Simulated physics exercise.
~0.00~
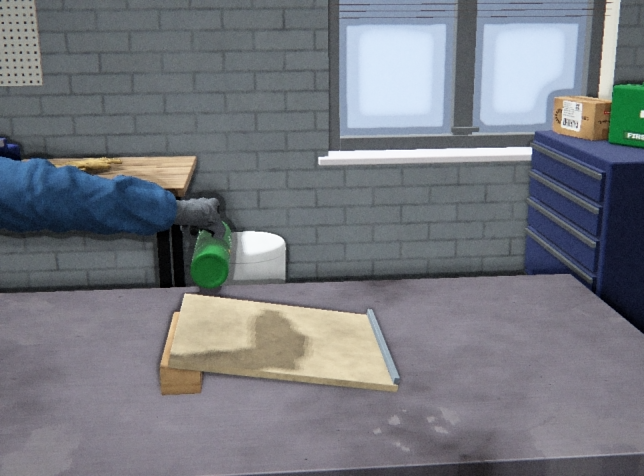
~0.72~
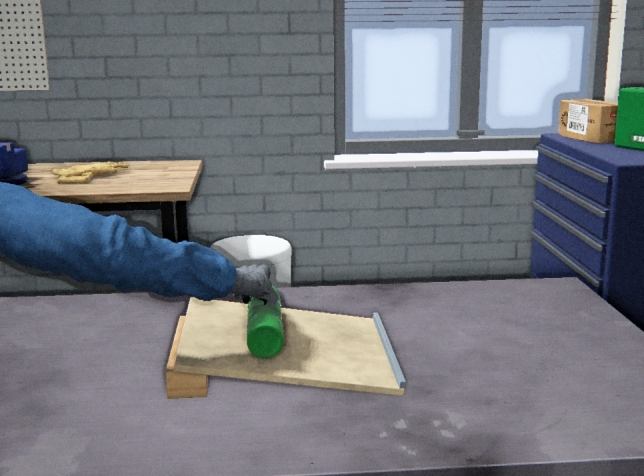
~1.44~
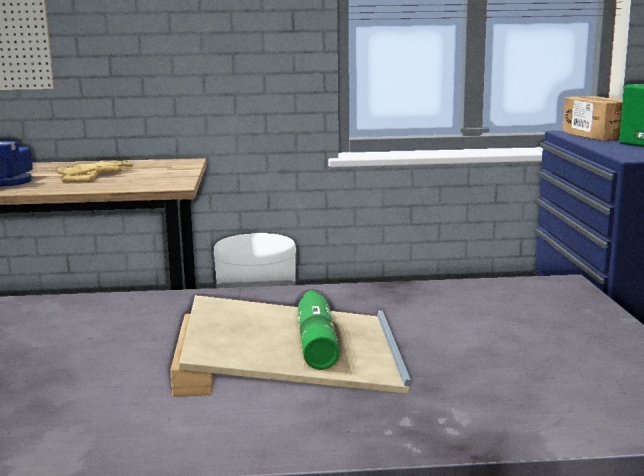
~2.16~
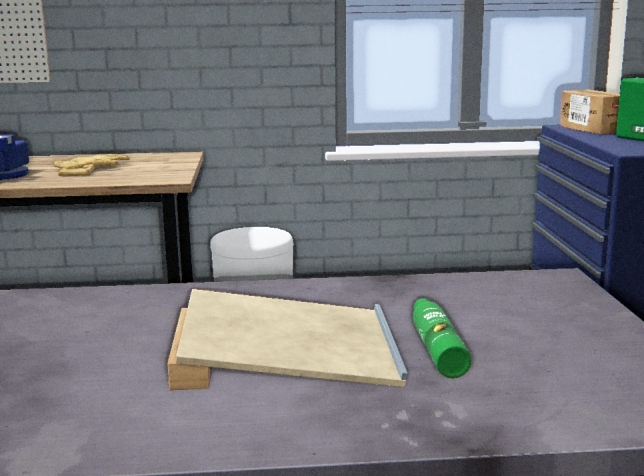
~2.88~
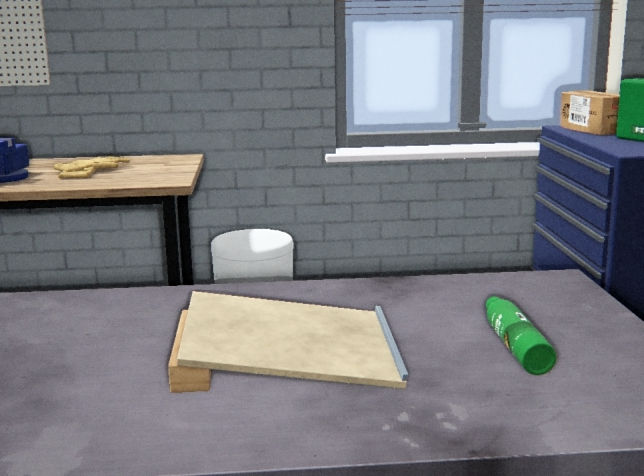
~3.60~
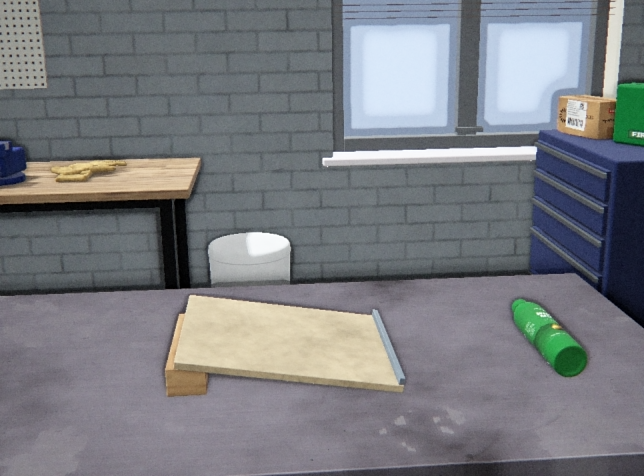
A green bottle was laid on its side by a gloved hand on a tilted board propped on a wooden block, then rolled down to the right once released, left the board, and ended up lying on the gray table farther right.
